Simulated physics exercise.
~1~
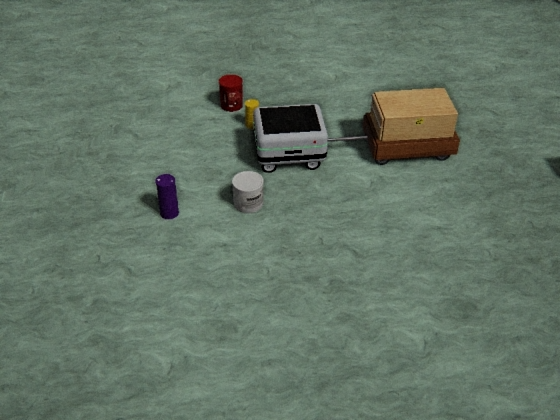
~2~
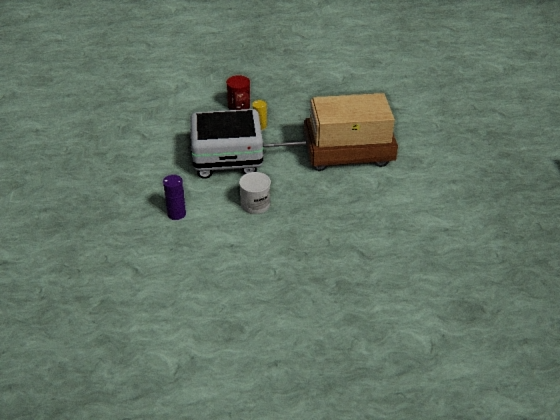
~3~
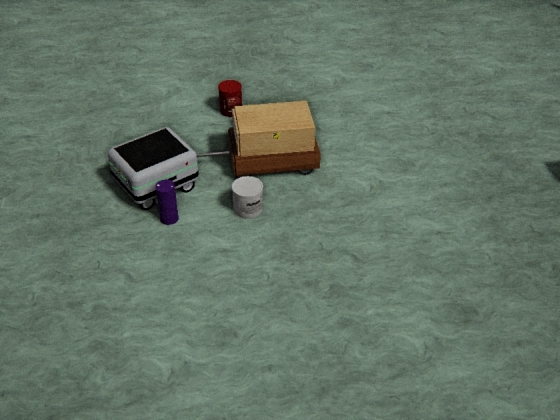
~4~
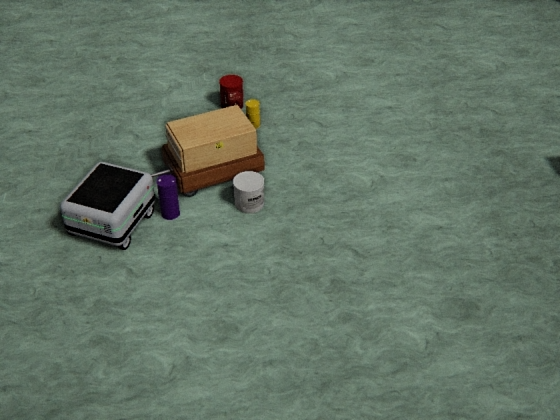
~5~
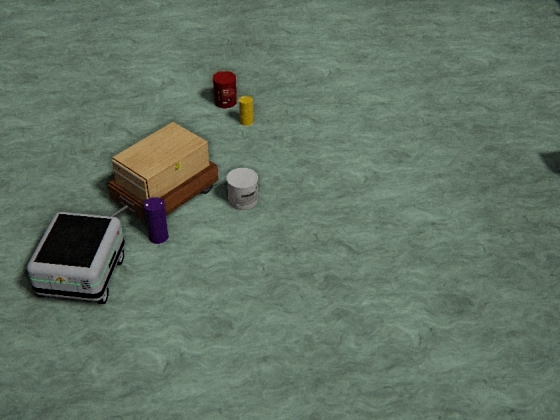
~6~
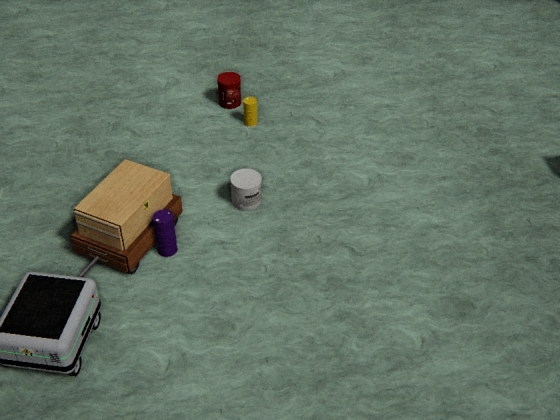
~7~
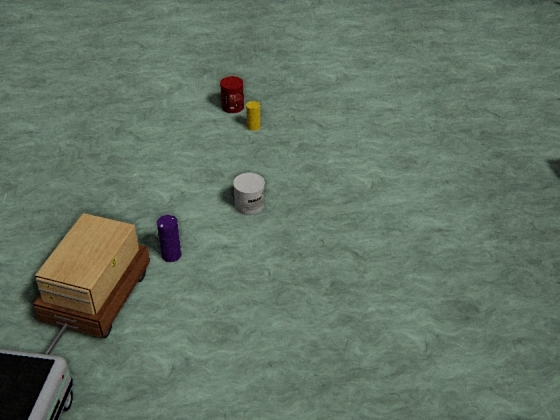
On a mottled green floor, a small white tug with a black top pulls a reddish-brown cart carrying a pale wooden box, near a red pail, a yellow canister, a white pail and a purple canister. The tug heads left, passing behind the white pail, then curves down toward the lower left around the purple canister. As the cart follows through the bend, the purple canister shifts downward in stages but stays upright. The train continues toward the bottom left corner, the tug partly leaving view. The purple canister ends standing below its starting spot, while the others remain in place.
